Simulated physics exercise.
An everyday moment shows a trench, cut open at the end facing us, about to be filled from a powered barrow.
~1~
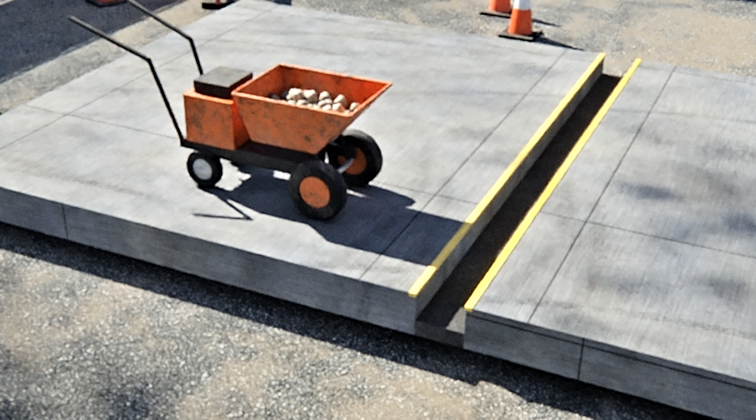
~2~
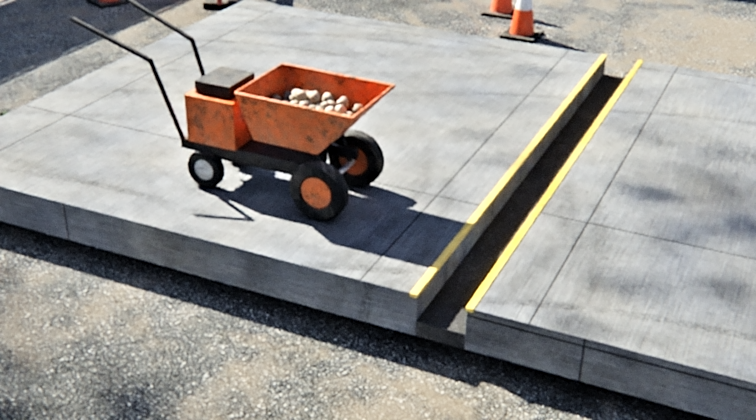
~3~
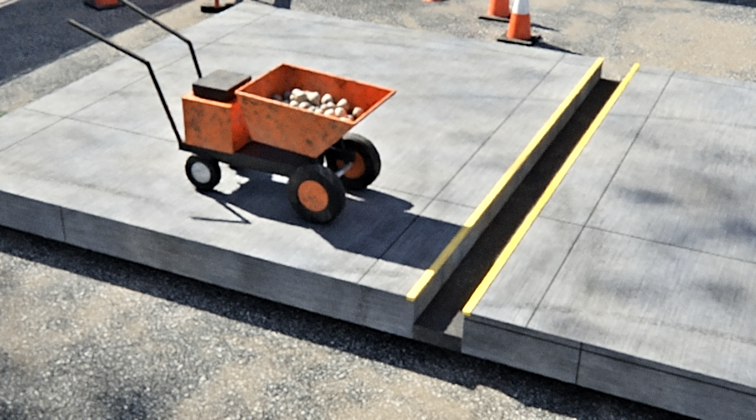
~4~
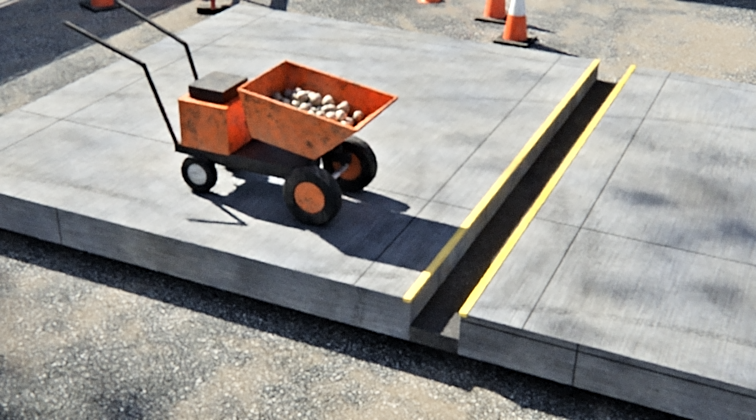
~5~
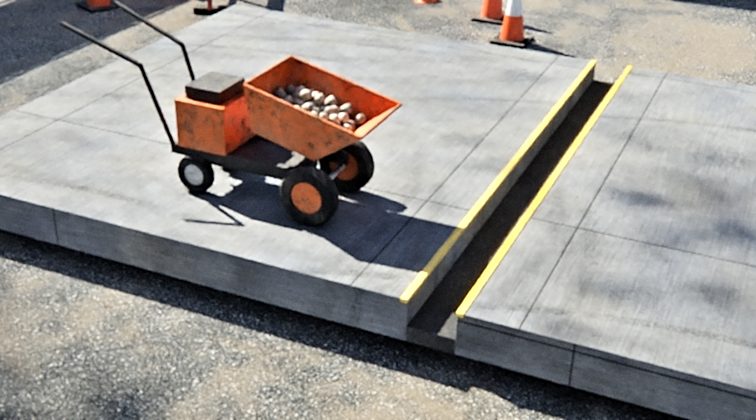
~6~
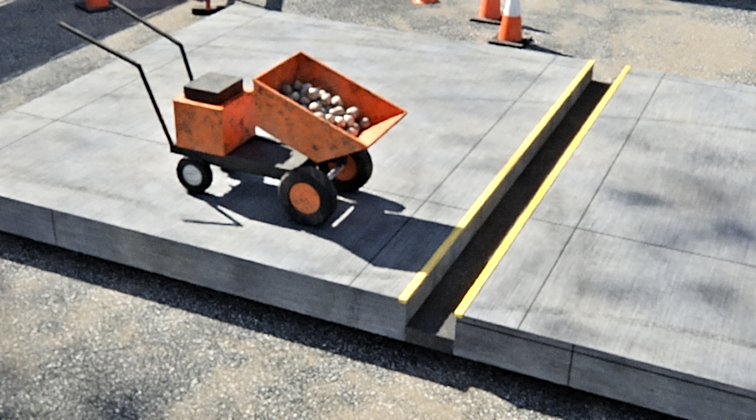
The clip opens on an orange powered barrow holding pebbles in a level skip, standing on a concrete slab to the left of a yellow-edged trench. The skip begins to tilt forward toward the right, slightly at first, then clearly, its back rising while the pebbles stay inside and the wheels barely move.
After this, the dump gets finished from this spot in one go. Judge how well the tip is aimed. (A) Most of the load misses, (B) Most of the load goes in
Option A: Most of the load misses.
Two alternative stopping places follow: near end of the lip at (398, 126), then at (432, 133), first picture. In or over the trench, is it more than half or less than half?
So the first stop would give past the halfway mark, while the second would give short of the halfway mark.
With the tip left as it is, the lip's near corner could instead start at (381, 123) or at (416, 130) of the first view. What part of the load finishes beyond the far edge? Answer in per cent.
First spot: 0 %, second spot: 20 %.
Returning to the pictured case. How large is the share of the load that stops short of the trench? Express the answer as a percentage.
About 55 %.
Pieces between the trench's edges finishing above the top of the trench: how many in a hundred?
Estimate: Near 5 in a hundred.
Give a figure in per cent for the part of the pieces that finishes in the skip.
15 in a hundred, roughly.
Soon after the last picture, skip tipped steeply; all in the skip.
A little later, skip tipped steeply; most in the skip; a small part short of the trench; a stray few falling.
Later still, skip tipped right over; about a quarter in the skip; about two thirds short of the trench; about a quarter in or heaped over the trench.
By the end, skip tipped right over; a small part in the skip; about half short of the trench; about a quarter in or heaped over the trench; none beyond it.
